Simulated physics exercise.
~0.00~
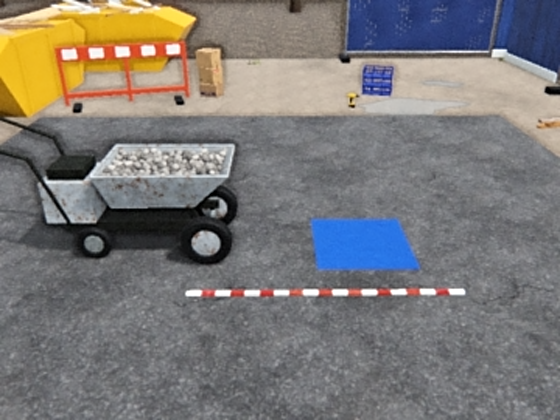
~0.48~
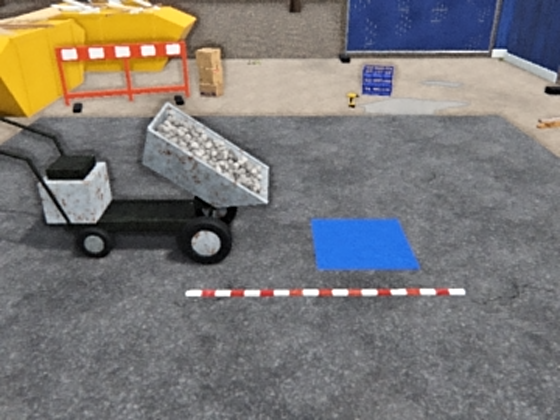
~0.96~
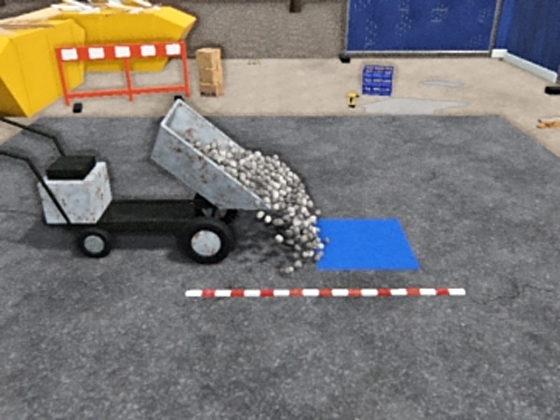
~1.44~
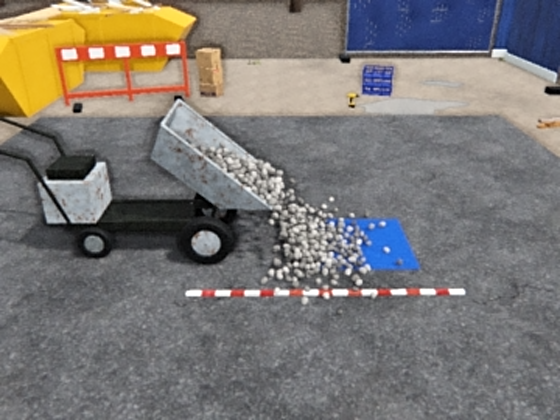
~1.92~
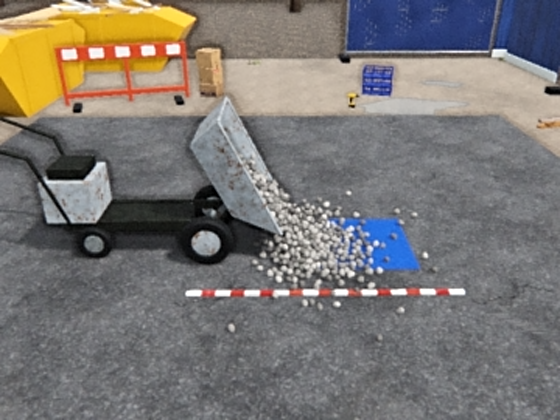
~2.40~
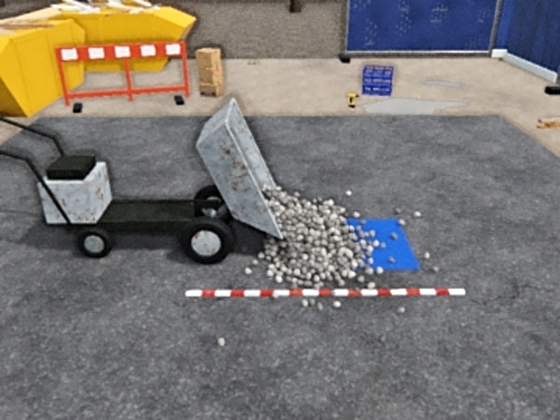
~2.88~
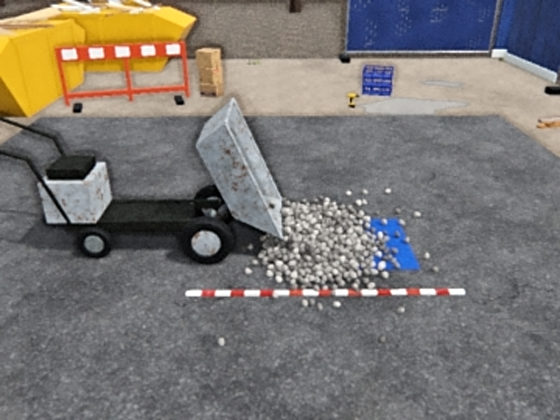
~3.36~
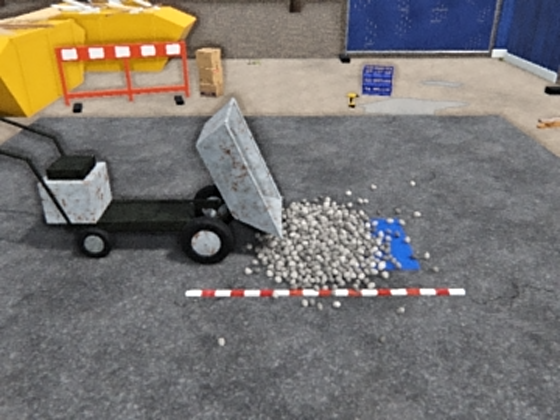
A paved yard is seen from a raised, still viewpoint, with yellow skips, a red and white barrier and blue fencing behind. On the left stands a small wheeled barrow, its grey steel tray full of pale stones, while a blue sheet and a red and white striped staff lie to the right. The tray tips up towards the right, and stones pour off its lower edge, spreading onto the near part of the sheet. It then tips more steeply, and the remaining stones slide out. Finally the tray stays raised and empty beside a broad heap partly covering the sheet, with a few strays scattered around.
